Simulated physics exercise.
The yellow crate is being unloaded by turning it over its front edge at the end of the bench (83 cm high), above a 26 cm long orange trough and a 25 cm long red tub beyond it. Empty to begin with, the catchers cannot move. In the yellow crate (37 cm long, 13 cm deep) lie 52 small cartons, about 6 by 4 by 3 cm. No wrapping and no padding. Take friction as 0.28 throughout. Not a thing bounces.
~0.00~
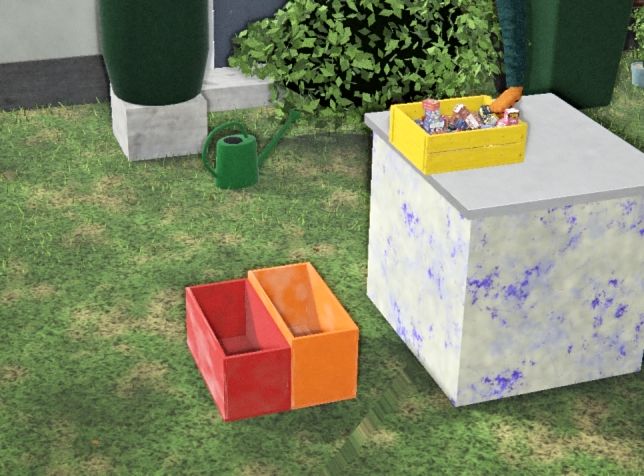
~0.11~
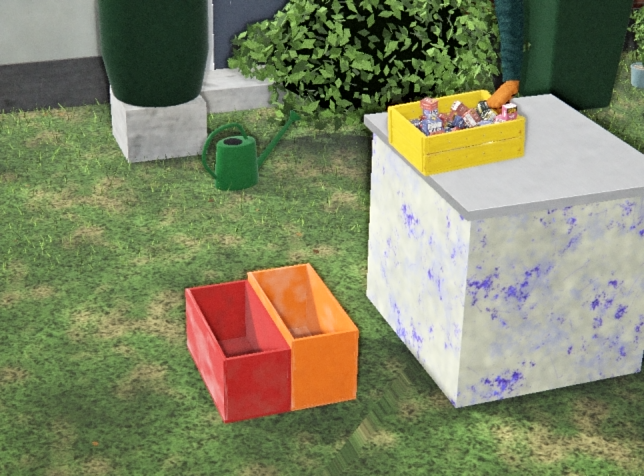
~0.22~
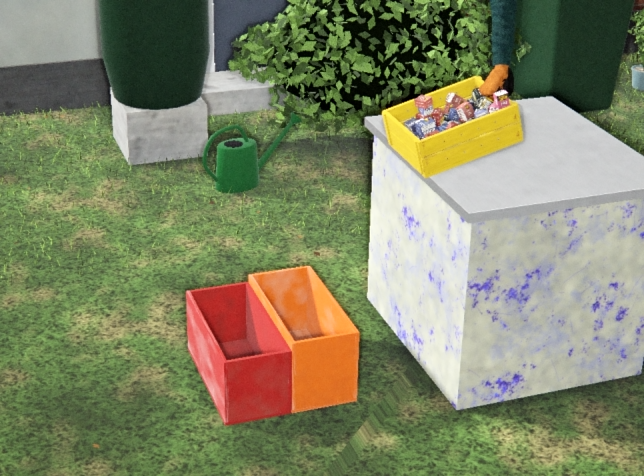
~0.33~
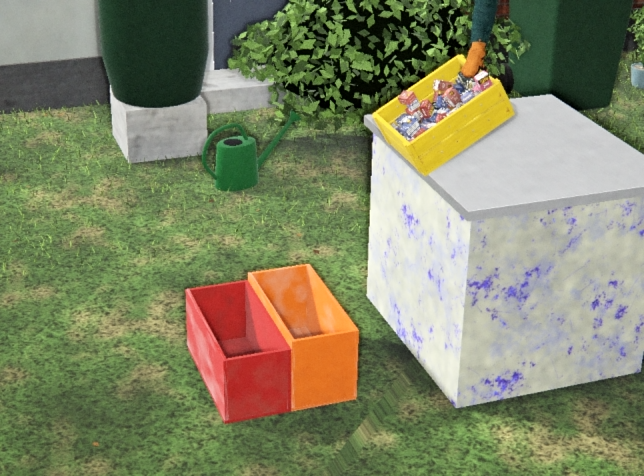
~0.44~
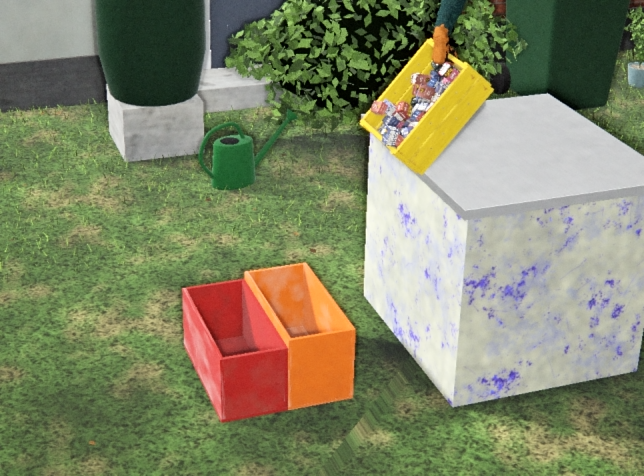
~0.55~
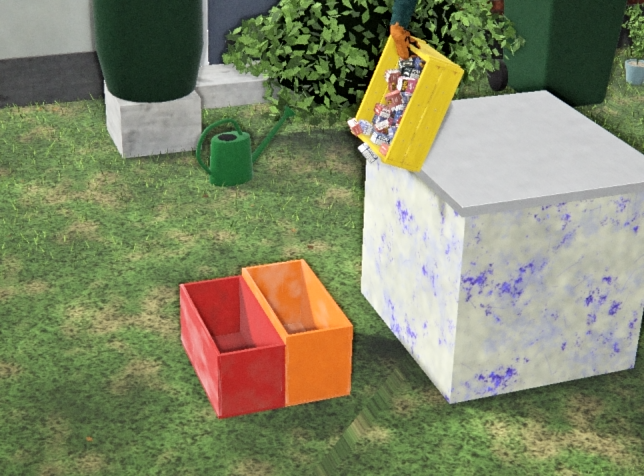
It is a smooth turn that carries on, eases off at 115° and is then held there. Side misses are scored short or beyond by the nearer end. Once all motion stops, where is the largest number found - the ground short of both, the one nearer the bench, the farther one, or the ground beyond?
Largest number: Nearer.
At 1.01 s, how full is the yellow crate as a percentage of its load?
About 25 %, still inside.
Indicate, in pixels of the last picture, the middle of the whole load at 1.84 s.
(291, 356).
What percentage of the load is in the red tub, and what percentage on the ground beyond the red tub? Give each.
Around 5 % in the first place and around 0 % in the second.
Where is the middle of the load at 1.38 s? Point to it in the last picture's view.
Centre: About (302, 351).
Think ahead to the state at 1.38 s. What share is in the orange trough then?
Around 65 per cent at that point.
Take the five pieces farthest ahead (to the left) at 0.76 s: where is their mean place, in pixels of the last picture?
Centre approx. at (329, 210) px.
After 0.76 s, tilt 100°; 40 still in the yellow crate and 12 in the air.
After 1.01 s, tilt 115°; 14 still in the yellow crate, 8 in the orange trough, 2 in the red tub and 28 in the air.
After 1.38 s, tilt 115°; 33 in the orange trough, 3 in the red tub, 3 on the ground short of the orange trough and 13 in the air.
When it is over (at 1.84 s), 42 in the orange trough, 3 in the red tub and 7 on the ground short of the orange trough.
